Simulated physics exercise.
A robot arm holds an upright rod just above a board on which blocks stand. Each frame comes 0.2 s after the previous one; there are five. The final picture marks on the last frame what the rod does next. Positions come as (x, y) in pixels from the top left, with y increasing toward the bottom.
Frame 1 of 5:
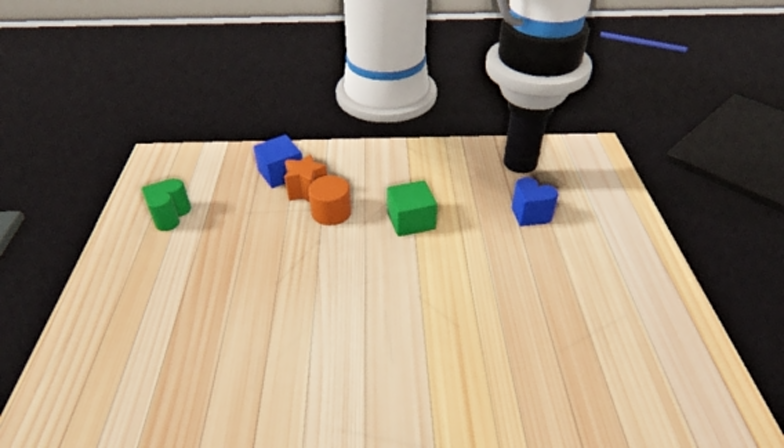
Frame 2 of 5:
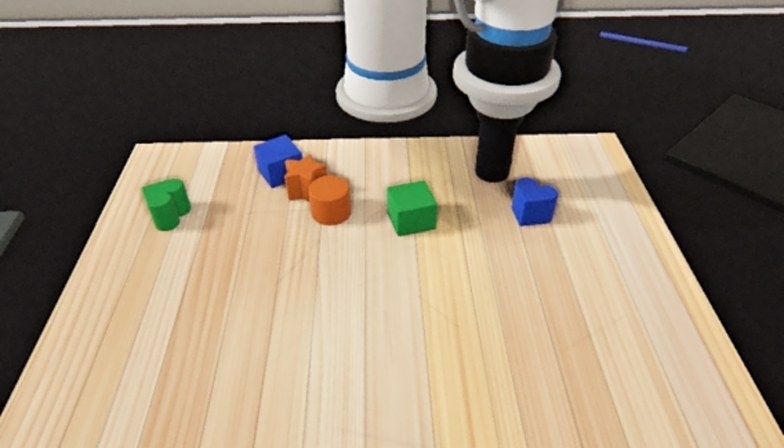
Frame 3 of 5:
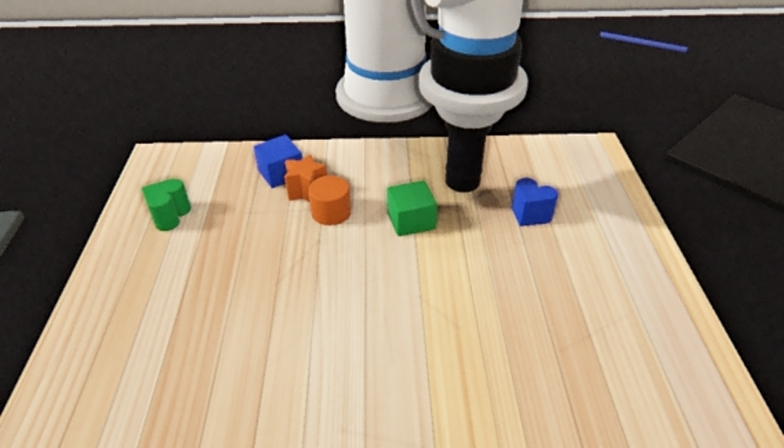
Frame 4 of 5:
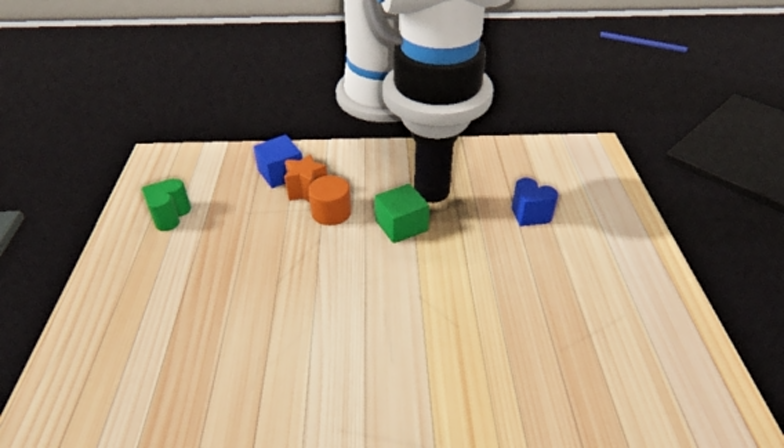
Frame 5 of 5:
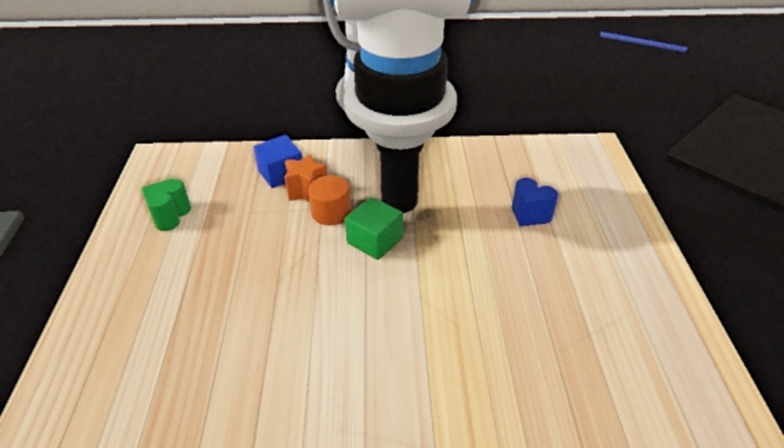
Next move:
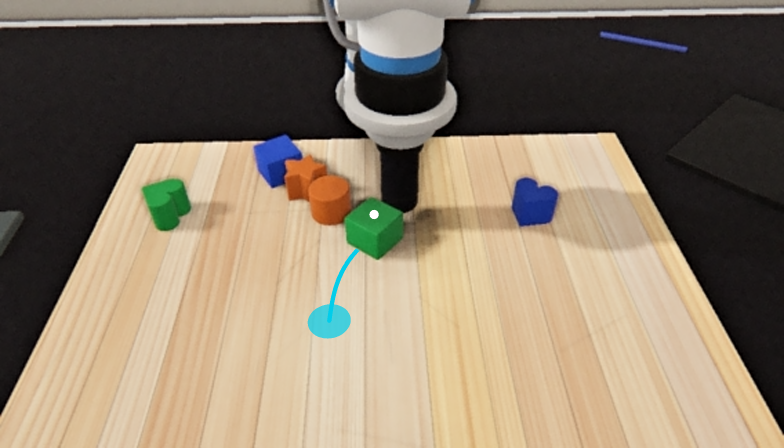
Robot arm moving its upright black rod left across a wooden board, then pushing a green block toward an orange round block.
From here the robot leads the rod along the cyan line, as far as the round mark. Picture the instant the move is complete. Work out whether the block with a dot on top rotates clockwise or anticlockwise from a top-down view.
It makes a clockwise turn.
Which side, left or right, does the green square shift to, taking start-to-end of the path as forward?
Sideways, to the right.
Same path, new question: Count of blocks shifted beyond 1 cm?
I'd say one block gets moved.
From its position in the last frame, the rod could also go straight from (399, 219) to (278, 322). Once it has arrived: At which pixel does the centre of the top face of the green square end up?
It will end up at (232, 324).
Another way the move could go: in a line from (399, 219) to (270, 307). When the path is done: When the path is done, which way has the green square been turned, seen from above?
Rotation: Counter-clockwise.
Path on the board, from (399, 219) via (364, 244) and (339, 278), ending at (329, 321); the dot is on the green square.
On the path given first. One third of the way, rod at (363, 228); green square at (336, 243).
Two thirds of the way, rod at (337, 262); green square at (301, 276), turned 15° clockwise.
At the end, rod at (327, 305); orange circle in place; green square at (279, 297), turned 45° clockwise.
